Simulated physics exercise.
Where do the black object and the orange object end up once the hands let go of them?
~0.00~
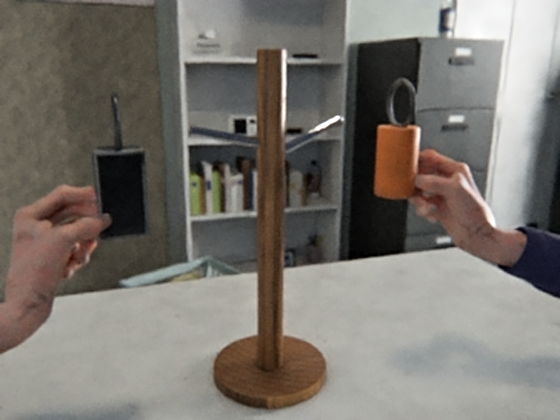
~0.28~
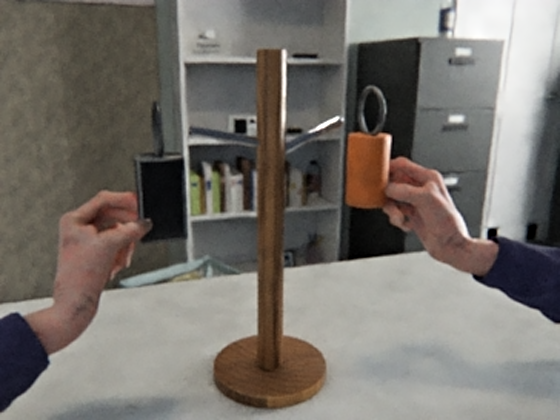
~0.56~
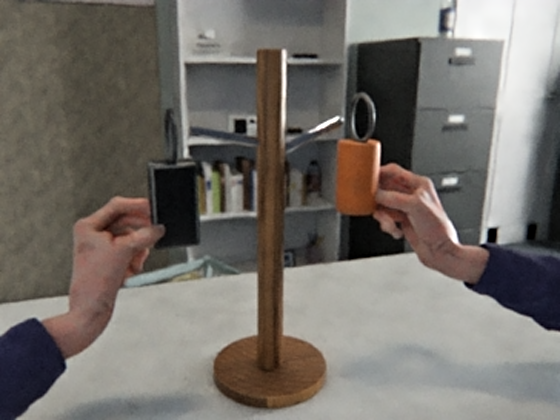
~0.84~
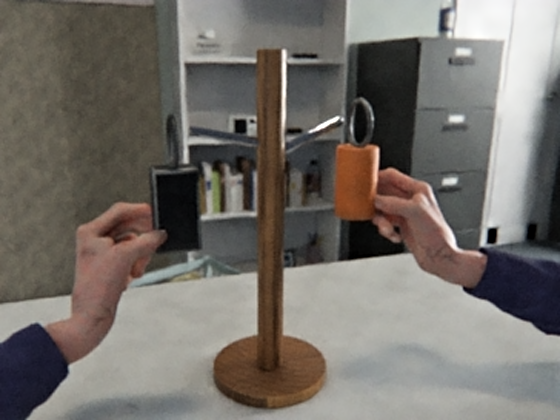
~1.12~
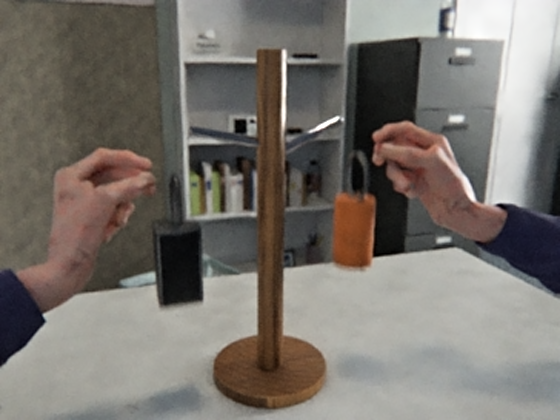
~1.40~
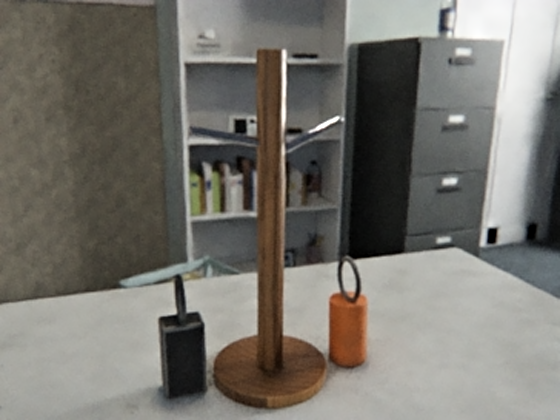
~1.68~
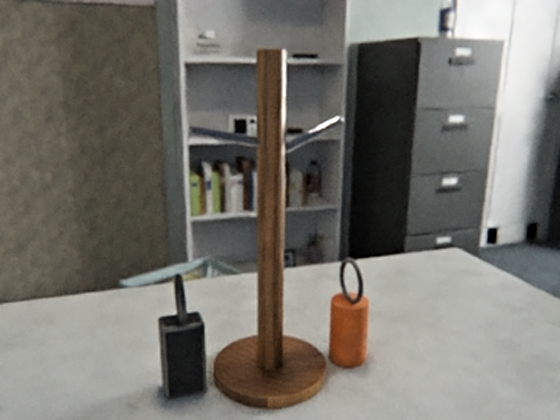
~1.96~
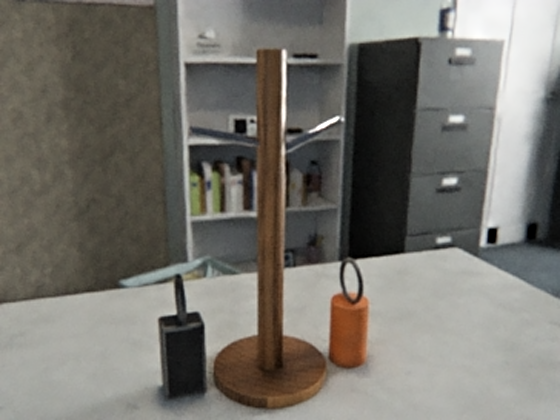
Neither one stays up on the pegs. The black object drops to the table left of the stand's base, and the orange one drops to the table on the right.
Office table with two hands moving black and orange looped objects toward a peg stand, releasing them, both dropping to the tabletop.
